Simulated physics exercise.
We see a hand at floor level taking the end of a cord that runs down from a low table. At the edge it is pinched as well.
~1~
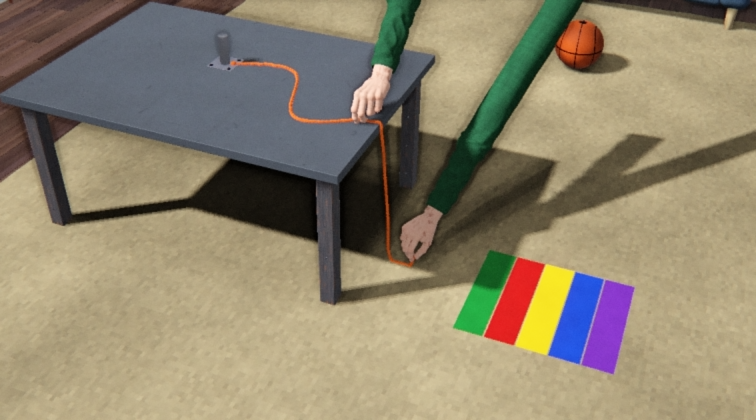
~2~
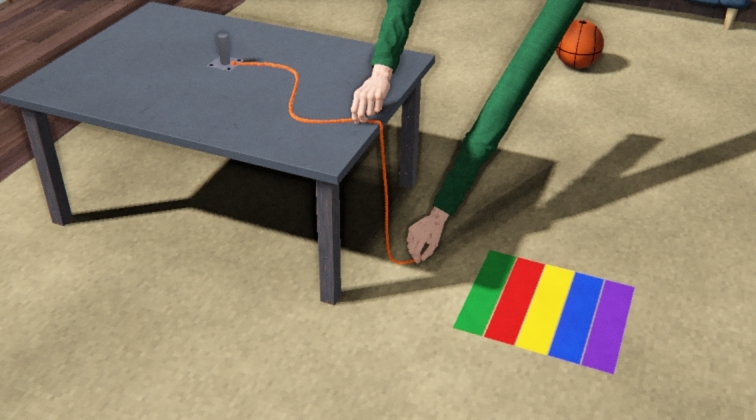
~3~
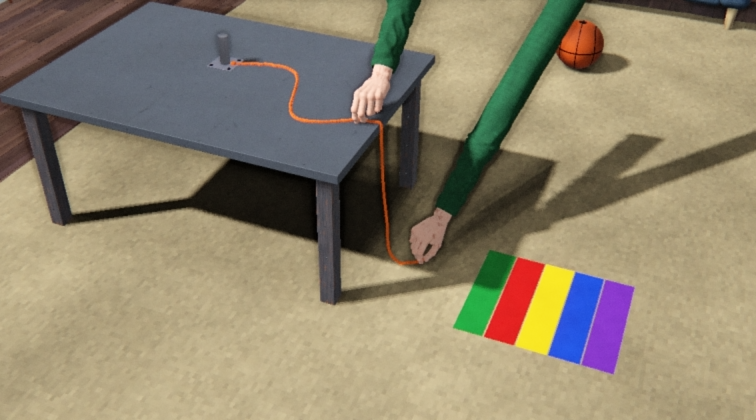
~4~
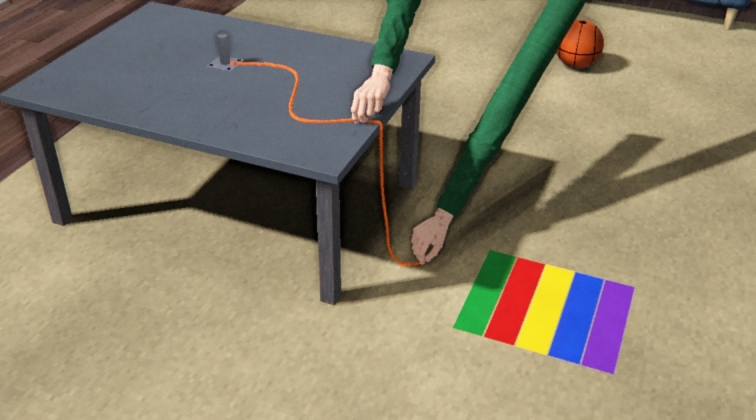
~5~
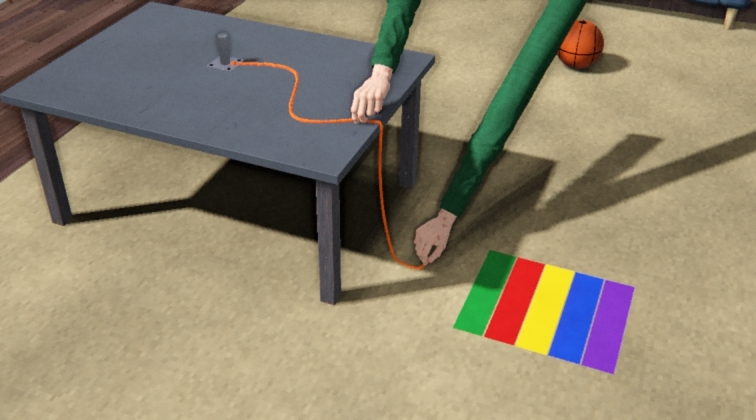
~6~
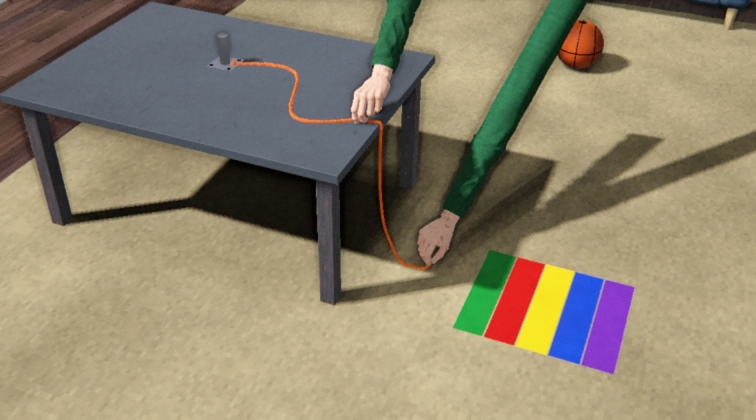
Hand at floor level drawing the end of an orange cord slightly right, while another hand pinches it at the table edge.
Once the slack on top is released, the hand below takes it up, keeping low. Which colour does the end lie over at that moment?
It lies over blue.
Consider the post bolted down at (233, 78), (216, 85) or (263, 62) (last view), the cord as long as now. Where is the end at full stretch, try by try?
About (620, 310), then (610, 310), then (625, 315).
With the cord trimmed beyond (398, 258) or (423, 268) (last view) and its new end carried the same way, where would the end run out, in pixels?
Taking them in turn, near (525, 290) and near (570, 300).
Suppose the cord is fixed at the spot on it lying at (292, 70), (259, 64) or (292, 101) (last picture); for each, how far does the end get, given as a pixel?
Estimated pixels in sequence: (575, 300), (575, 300) and (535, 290).
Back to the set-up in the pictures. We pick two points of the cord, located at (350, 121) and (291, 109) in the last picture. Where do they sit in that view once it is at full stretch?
At (404, 143), then (345, 108).
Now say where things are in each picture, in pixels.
The first picture shows end (414, 258); green (474, 317); red (505, 325); yellow (537, 334); blue (569, 343); purple (602, 353).
The second picture shows end (420, 259); cord through (264, 64) (296, 85) (300, 119) (374, 122) (386, 185) (387, 240).
The third picture shows end (423, 260).
The fourth picture shows end (425, 260); cord through (264, 64) (296, 85) (300, 119) (374, 122) (382, 184) (388, 240).
The fifth picture shows end (428, 261).
The sixth picture shows end (431, 262); cord through (264, 64) (296, 85) (300, 119) (374, 122) (380, 183) (389, 239).
Soon after, end near (535, 290); over yellow.
After that, end near (564, 298); over yellow.
At the stop, end near (583, 302); over blue. It gets as far as the blue strip.
